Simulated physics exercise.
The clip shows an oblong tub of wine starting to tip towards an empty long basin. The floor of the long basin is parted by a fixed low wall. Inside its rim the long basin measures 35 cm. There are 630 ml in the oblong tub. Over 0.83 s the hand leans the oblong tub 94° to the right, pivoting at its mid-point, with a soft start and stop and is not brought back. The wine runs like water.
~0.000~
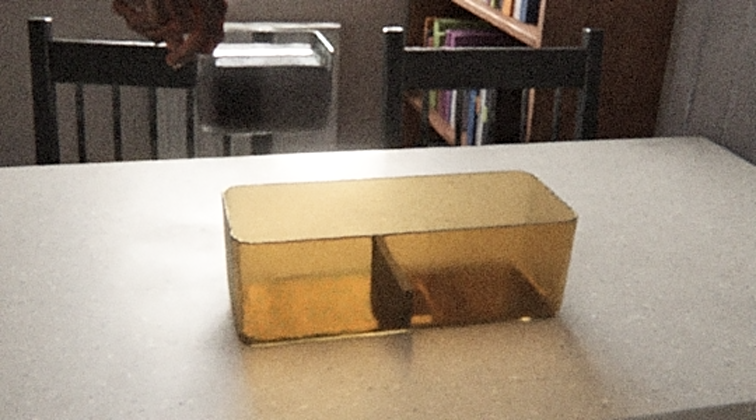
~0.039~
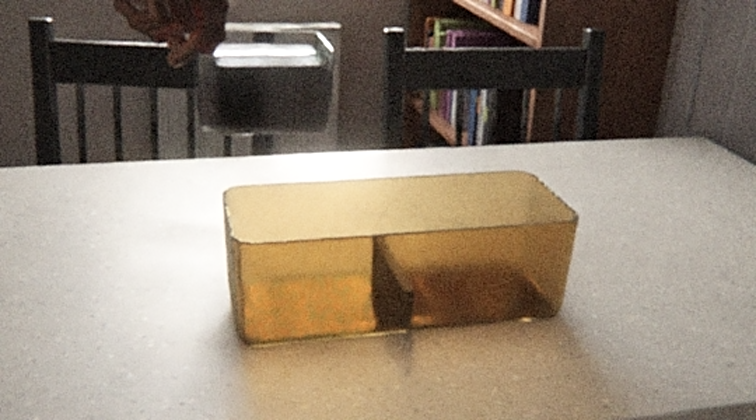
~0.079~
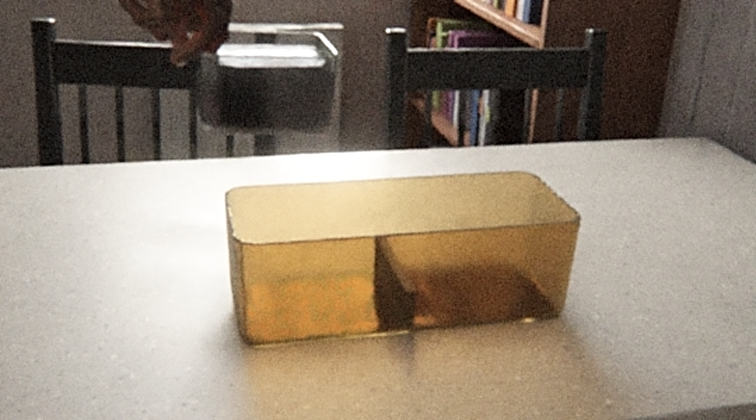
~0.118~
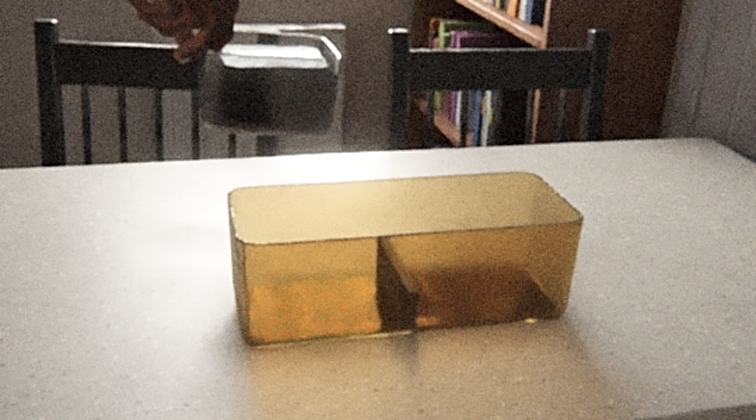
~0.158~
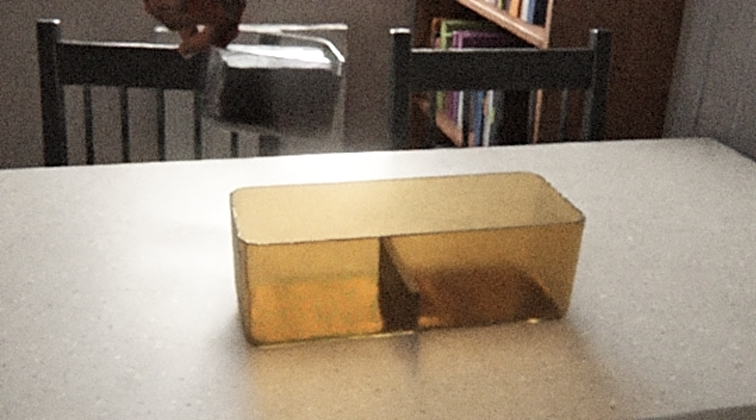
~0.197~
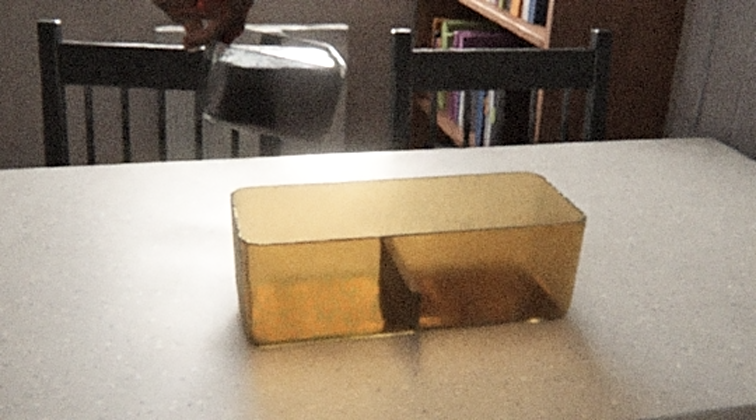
The footage shows a hand holding a clear tub of dark liquid behind an amber, divided long basin on a pale table; the tub leans slowly and slightly to the right while the basin stays in place.
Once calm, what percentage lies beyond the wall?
Roughly 50 per cent is past the wall.
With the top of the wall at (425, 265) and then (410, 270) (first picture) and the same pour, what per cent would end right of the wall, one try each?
First 10, then 15 per cent.
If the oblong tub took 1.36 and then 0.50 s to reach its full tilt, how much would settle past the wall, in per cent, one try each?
In turn about 55 and 30 per cent.
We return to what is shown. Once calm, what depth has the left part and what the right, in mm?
Some 14 mm on the left and 14 mm on the right.
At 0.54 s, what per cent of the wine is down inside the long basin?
Near 9 in a hundred.
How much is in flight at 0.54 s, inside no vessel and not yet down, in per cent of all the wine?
Near 32 in a hundred.
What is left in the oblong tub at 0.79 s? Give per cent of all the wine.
Near 14 in a hundred.
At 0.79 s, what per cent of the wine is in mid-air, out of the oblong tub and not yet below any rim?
Near 10 in a hundred.
Then, 0.54 s in, the tilt is 68° and 58 per cent is still to pour, 7 is left of the wall and 2 right of it.
Then, 0.79 s in, the tilt is 93° and 15 per cent is still to pour, 26 is left of the wall and 48 right of it.
Then, 1.05 s in, the tilt is 94° and 4 per cent is still to pour, 43 is left of the wall and 49 right of it.
Then, 1.33 s in, the tilt is 94° and 2 per cent is still to pour, 47 is left of the wall and 50 right of it.
Finally, 50 per cent lies left of the wall, 50 right of it and 0 outside.
